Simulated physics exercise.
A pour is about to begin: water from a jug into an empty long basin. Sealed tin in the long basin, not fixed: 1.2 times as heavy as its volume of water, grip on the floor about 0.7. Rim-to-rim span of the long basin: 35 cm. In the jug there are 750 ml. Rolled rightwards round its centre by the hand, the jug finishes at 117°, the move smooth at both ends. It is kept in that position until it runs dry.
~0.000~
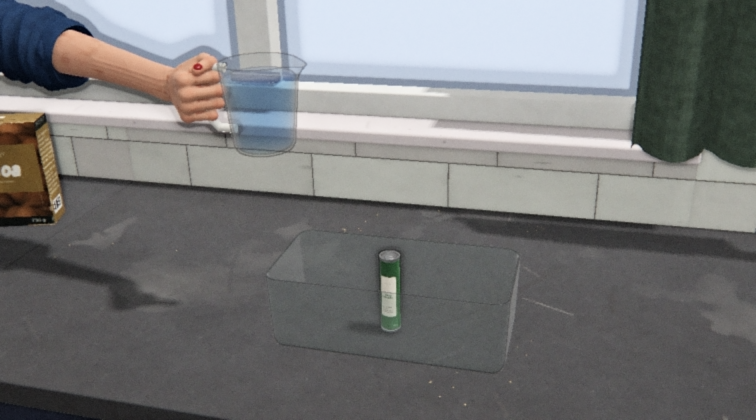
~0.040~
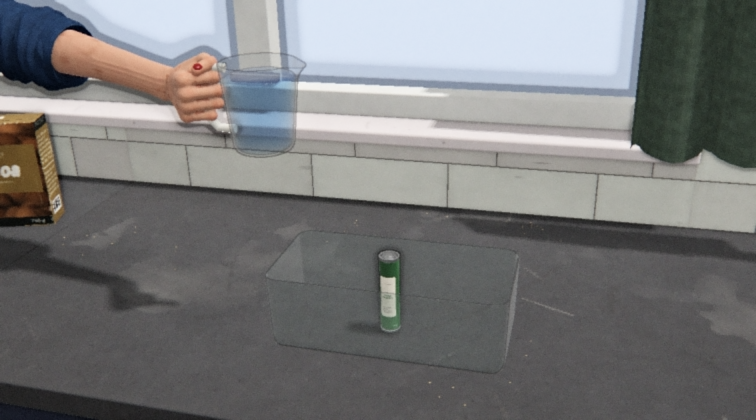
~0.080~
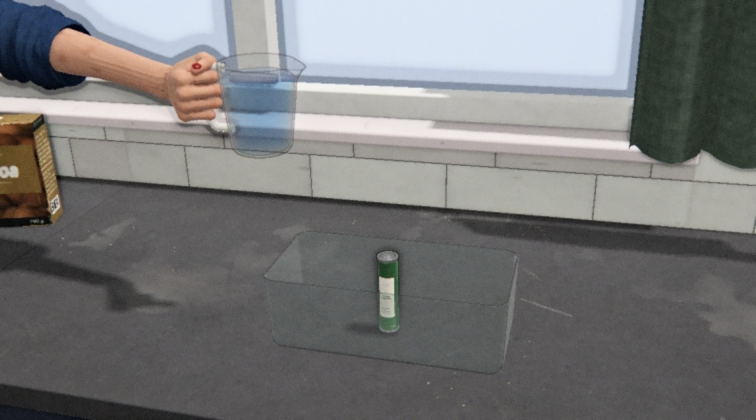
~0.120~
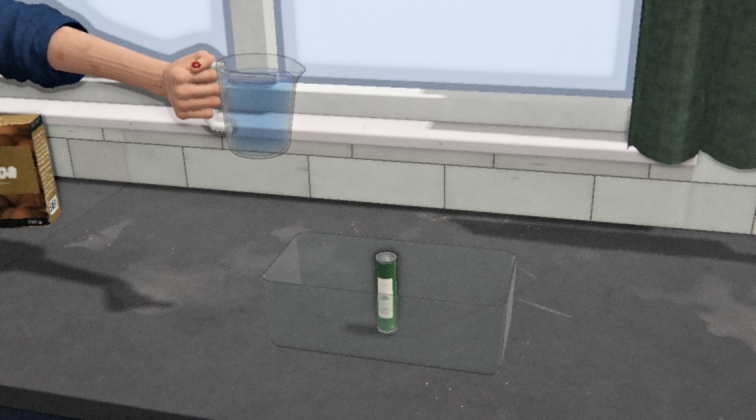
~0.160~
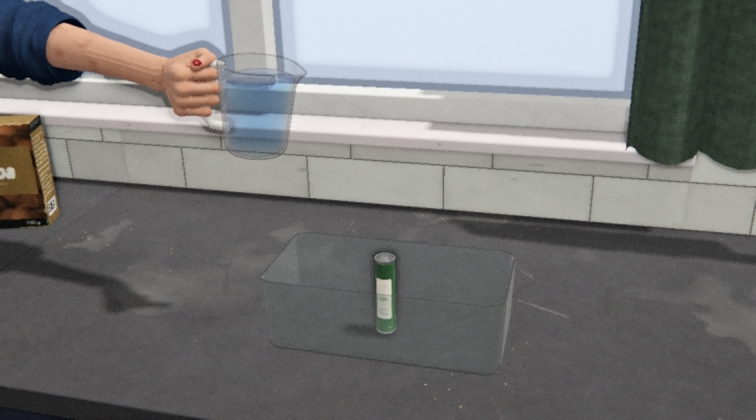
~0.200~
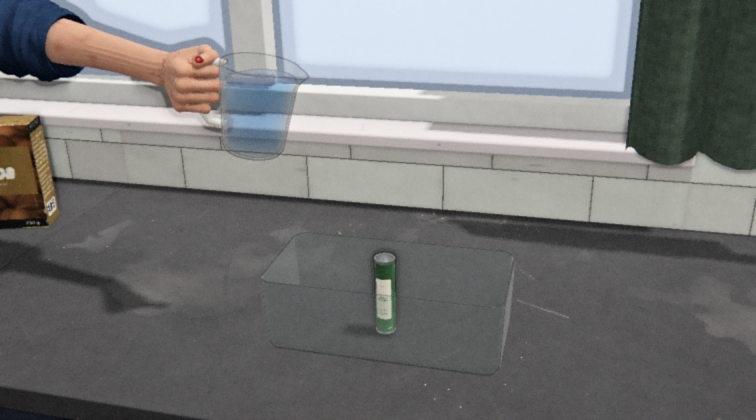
Hand holding a clear jug of water tilting it slightly rightwards above a worktop with a green tin in an empty clear basin.
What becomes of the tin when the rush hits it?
It will come down.
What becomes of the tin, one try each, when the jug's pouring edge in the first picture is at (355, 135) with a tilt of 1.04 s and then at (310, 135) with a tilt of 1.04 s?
Run one: It tumbles. Run two: It does not tip.
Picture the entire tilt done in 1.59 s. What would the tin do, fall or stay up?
After the tilt, the tin has tipped over.
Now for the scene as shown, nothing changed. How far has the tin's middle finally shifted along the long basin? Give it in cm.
All told, the tin's centre has moved close to 11.0 cm.
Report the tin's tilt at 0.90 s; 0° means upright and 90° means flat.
It leans about 5° from upright.
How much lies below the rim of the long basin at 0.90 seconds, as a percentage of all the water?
Roughly 56 %.
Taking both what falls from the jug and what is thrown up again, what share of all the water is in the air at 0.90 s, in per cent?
I'd say some 30 per cent is in the air.
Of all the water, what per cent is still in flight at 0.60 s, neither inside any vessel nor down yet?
At that moment, about 24 percent.
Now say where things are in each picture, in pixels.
Tilt 0°; pouring edge (306, 65); surface from (227, 72) to (297, 75); the long basin's rim runs from (283, 253) to (515, 277); the tin's top is at (390, 259), in the first frame.
Tilt 0°; pouring edge (306, 65); surface from (227, 72) to (296, 76), in the second frame.
Tilt 2°; pouring edge (305, 67); surface from (226, 73) to (296, 77), in the third frame.
Tilt 4°; pouring edge (305, 70); surface from (226, 73) to (295, 79), in the fourth frame.
Tilt 7°; pouring edge (306, 73); surface from (226, 74) to (296, 80), in the fifth frame.
Tilt 10°; pouring edge (308, 77); surface from (227, 75) to (298, 81), in the sixth frame.
After 0.60 s the tilt is 73° and 75 per cent is still to pour; the tin stands where it began.
After 0.90 s the tilt is 112° and 14 per cent is still to pour; the tin stands 2 cm from where it began.
After 1.21 s the tilt is 117° and 0 per cent is still to pour; the tin lies on its side.
After 1.54 s the tilt is 117° and 0 per cent is still to pour; the tin lies on its side.
In the end the tin lies on its side.
